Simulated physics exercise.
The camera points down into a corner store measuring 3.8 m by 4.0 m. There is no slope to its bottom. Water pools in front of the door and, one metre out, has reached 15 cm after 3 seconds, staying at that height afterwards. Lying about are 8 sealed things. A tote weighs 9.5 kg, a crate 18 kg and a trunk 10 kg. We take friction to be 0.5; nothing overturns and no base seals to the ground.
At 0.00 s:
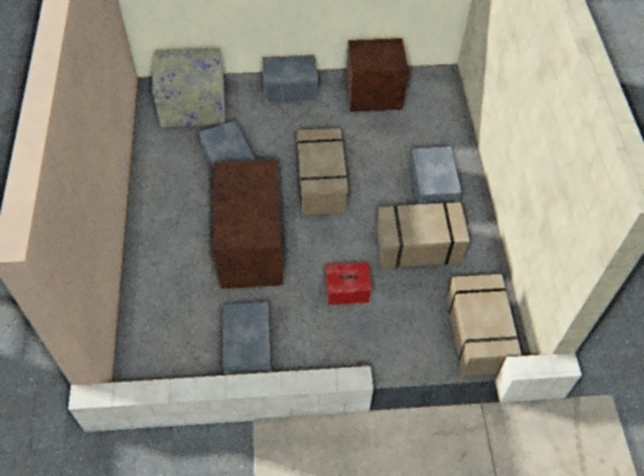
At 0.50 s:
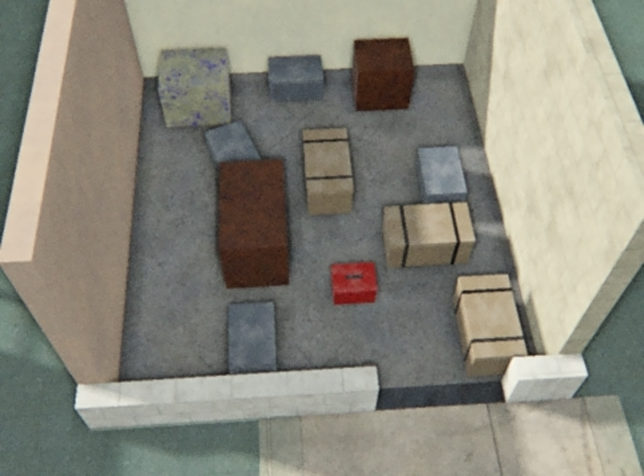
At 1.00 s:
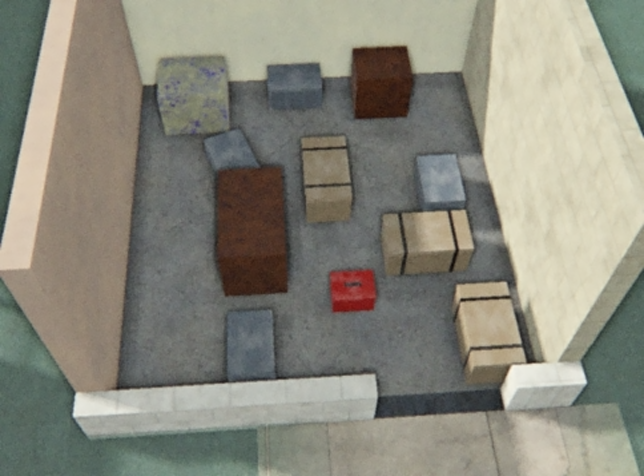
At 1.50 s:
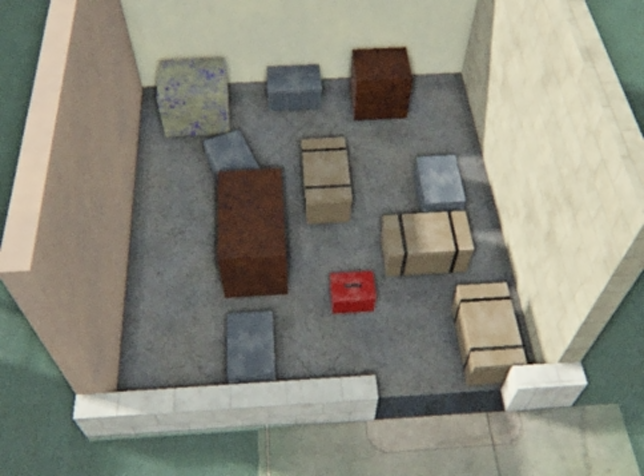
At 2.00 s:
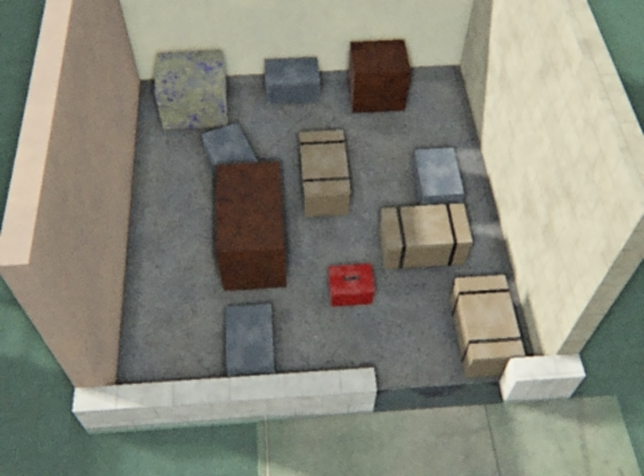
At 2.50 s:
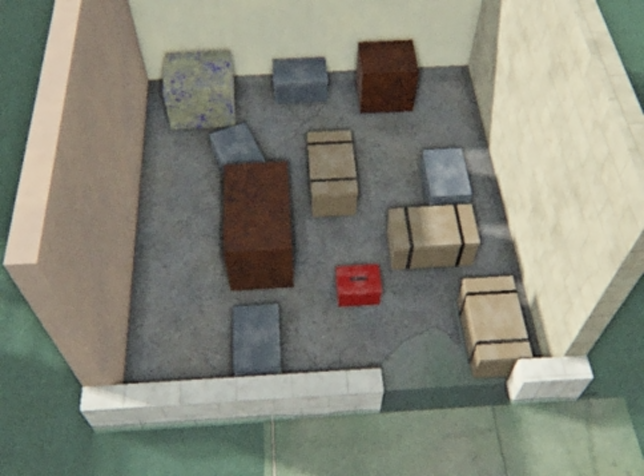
A walled room scattered with crates, boxes and a small red case stayed still while greenish water spread around it outside, covered the paving by the doorway, and crept just inside onto the floor.
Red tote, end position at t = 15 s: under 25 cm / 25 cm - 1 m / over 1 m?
It will likely make a long trip.
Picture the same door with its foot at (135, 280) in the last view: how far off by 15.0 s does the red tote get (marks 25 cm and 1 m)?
Result for the red tote - essentially stationary.
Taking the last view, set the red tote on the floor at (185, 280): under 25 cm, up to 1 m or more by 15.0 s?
Outcome - it barely budges.
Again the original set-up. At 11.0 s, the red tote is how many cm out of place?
150 cm, give or take.
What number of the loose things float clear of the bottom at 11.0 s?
Count: 5.
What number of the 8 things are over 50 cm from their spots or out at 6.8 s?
The number comes to 1.
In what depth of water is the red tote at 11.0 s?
8 cm, roughly.
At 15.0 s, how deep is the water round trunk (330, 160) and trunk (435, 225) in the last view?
Depth approx. 9 cm / 10 cm.
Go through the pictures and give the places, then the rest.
The first frame shows the red tote at (348, 277) rests on the ground; 0.0 m2 under water; 0 of 8 have shifted.
The second frame shows the red tote at (354, 277) rests on the ground; 0.0 m2 under water; 0 of 8 have shifted.
The third frame shows the red tote at (353, 285) rests on the ground; water covers 0.0 m2; 0 of 8 have shifted.
The fourth frame shows the red tote at (353, 286) rests on the ground; water covers 0.0 m2; 0 of 8 have shifted.
The fifth frame shows the red tote at (351, 279), on the bottom; 0.0 m2 under water; 0 of 8 have shifted.
The sixth frame shows the red tote at (359, 279) rests on the ground; water covers 0.4 m2; 0 of 8 have shifted.
After 3.5 s the red tote is near (359, 279), 0.0 m from its start, aground; 0 afloat.
After 6.8 s the red tote is near (342, 247), 0.4 m from its start, aground; 1 afloat.
After 11.0 s the red tote is near (310, 155), 1.6 m from its start, afloat; 5 afloat.
After 15.0 s the red tote is near (265, 173), 1.5 m from its start, afloat; 7 afloat.
